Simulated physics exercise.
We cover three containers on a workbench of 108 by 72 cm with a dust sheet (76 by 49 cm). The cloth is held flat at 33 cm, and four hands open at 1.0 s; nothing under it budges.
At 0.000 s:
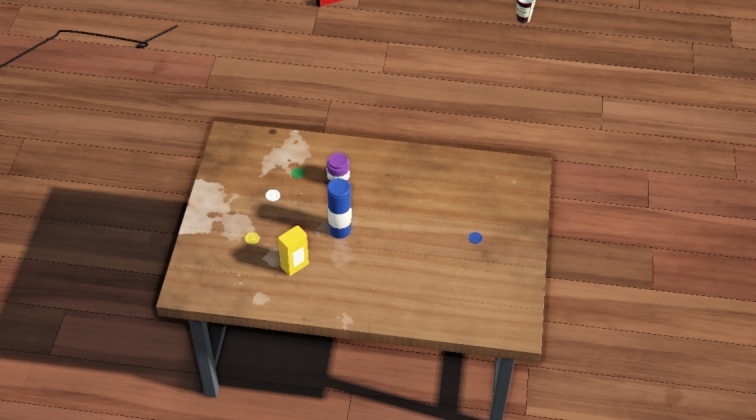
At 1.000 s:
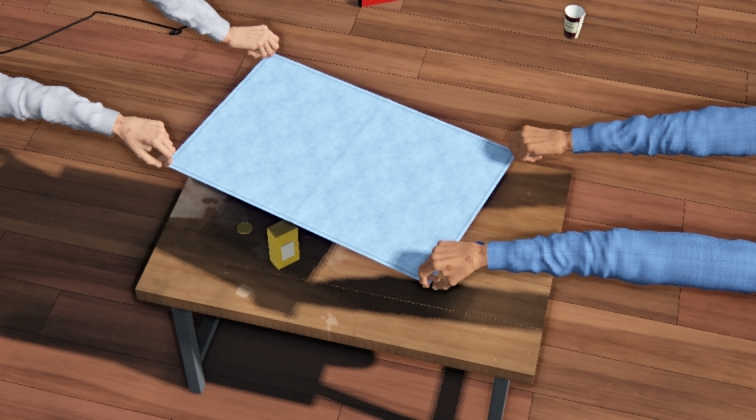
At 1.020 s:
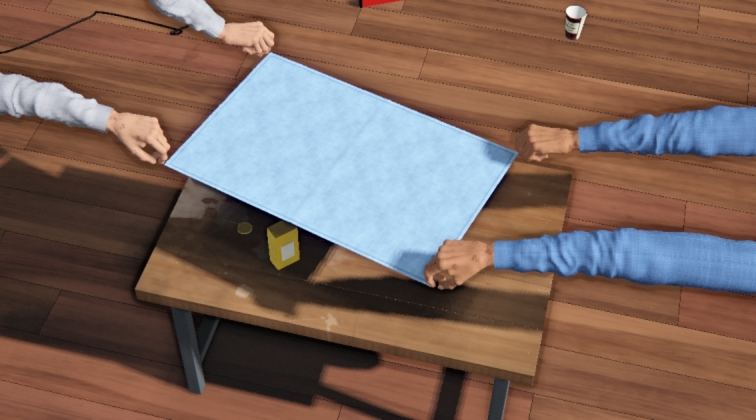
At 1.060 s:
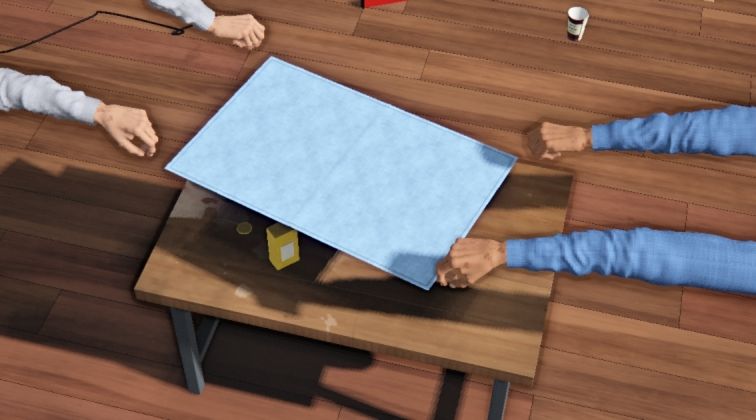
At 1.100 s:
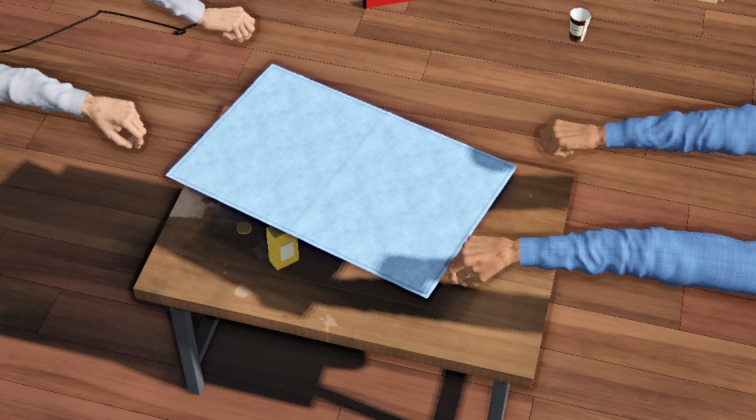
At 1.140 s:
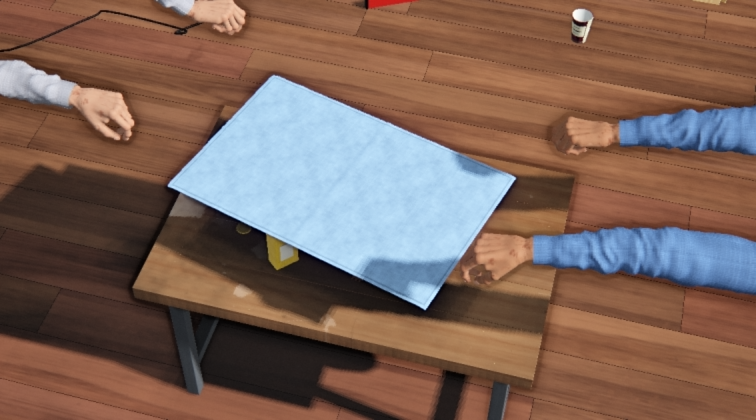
A light blue sheet, stretched flat between four hands, comes in above a wooden table holding a purple-topped bottle, a blue canister and a yellow carton, hiding the bottle and canister from view. The hands let go and draw back to either side, and the sheet sinks slightly, still flat, over part of the carton.
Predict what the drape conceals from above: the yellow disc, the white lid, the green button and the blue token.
In order: The yellow disc is screened from above, the white lid is screened from above, the green button is screened from above, the blue token is still seen from above.
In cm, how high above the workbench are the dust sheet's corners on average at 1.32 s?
0 cm.
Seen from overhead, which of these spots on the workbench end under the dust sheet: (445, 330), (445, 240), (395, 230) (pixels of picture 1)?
Check, spot by spot: Clear / overlapped / overlapped.
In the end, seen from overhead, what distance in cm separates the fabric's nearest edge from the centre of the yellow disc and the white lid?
3 cm and 2 cm, roughly.
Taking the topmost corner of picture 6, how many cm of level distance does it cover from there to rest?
12 cm.
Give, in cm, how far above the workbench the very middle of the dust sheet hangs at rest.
The centre point rests around 20 cm up.
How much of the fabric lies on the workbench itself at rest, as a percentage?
About 30 %.
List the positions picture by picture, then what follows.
In the first frame, shows, yellow disc (252, 238); white lid (273, 195); green button (298, 173); blue token (476, 237); purple bottle (338, 160), 9 cm tall; blue canister (339, 187), 20 cm tall; yellow carton (293, 236), 14 cm tall.
In the second frame, shows, dust sheet corners (165, 165) (270, 52) (518, 152) (429, 285); highest point 33 cm, lowest 33 cm.
In the third frame, shows, dust sheet corners (165, 165) (270, 53); highest point 33 cm, lowest 33 cm.
In the fourth frame, shows, dust sheet corners (165, 169) (271, 57); highest point 31 cm, lowest 31 cm.
In the fifth frame, shows, dust sheet corners (166, 176) (272, 65); highest point 28 cm, lowest 28 cm.
In the sixth frame, shows, dust sheet corners (168, 186) (274, 76) (515, 179) (425, 310); highest point 25 cm, lowest 24 cm.
After 1.3 s, 25 % of it is down, spanning 69 by 58 cm, above green button, yellow disc, white lid.
After 1.5 s, 30 % of it is down, spanning 67 by 56 cm, above green button, yellow disc, white lid.
After 1.7 s, 30 % of it is down, spanning 65 by 57 cm, above green button, yellow disc, white lid.
After 1.9 s, 30 % of it is down, spanning 65 by 57 cm, above green button, yellow disc, white lid.
After 2.7 s, 30 % of it is down, spanning 65 by 57 cm, above green button, yellow disc, white lid.
